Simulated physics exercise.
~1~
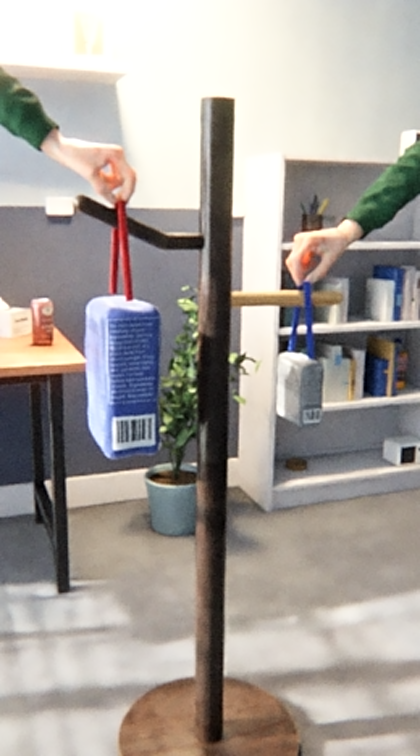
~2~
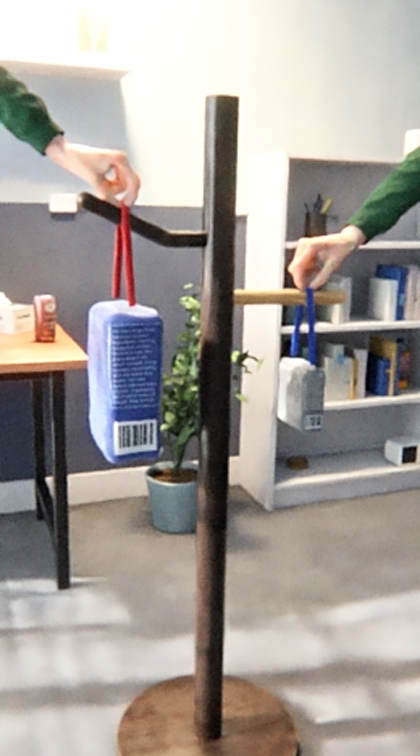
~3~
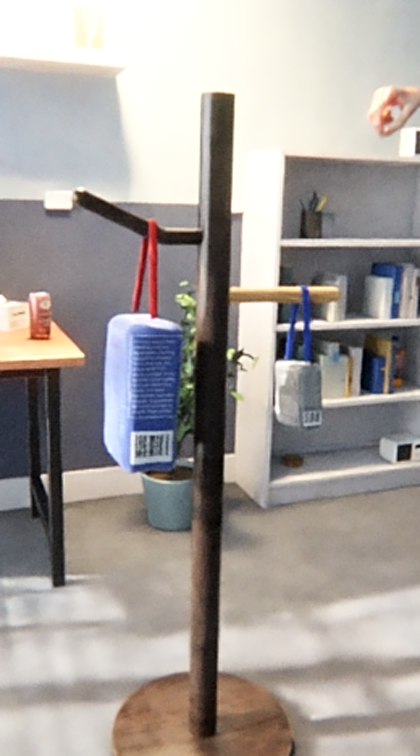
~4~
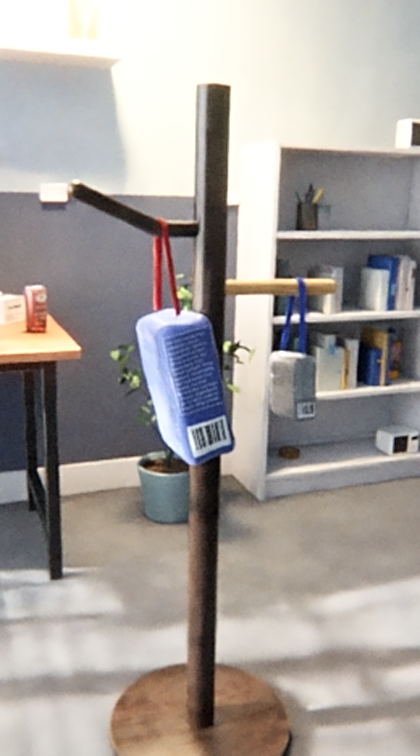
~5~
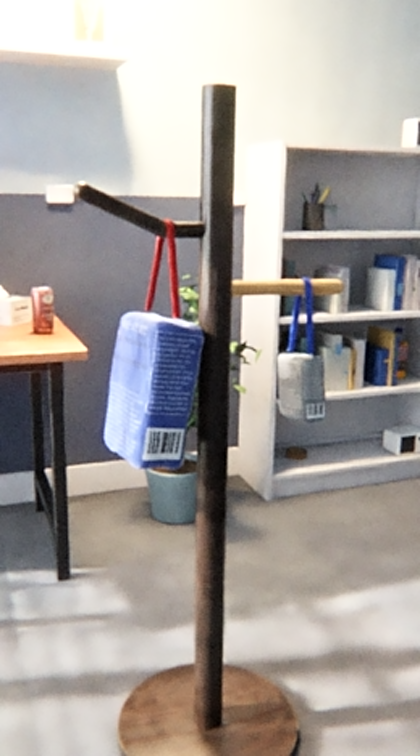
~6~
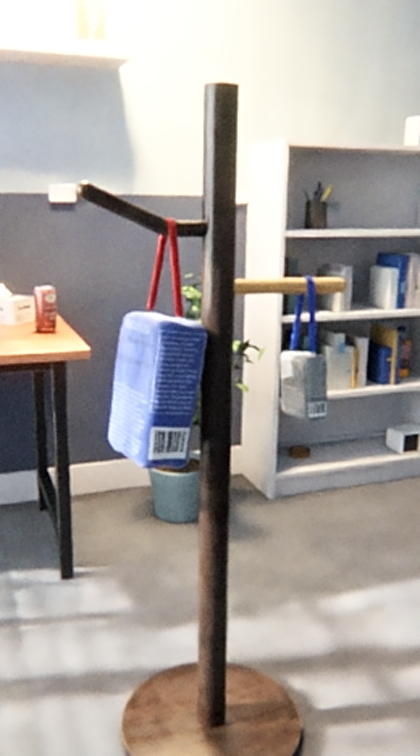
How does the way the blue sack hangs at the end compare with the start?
At the start the blue sack hangs upright from the hand, while at the end it hangs from the peg leaning slightly to one side.
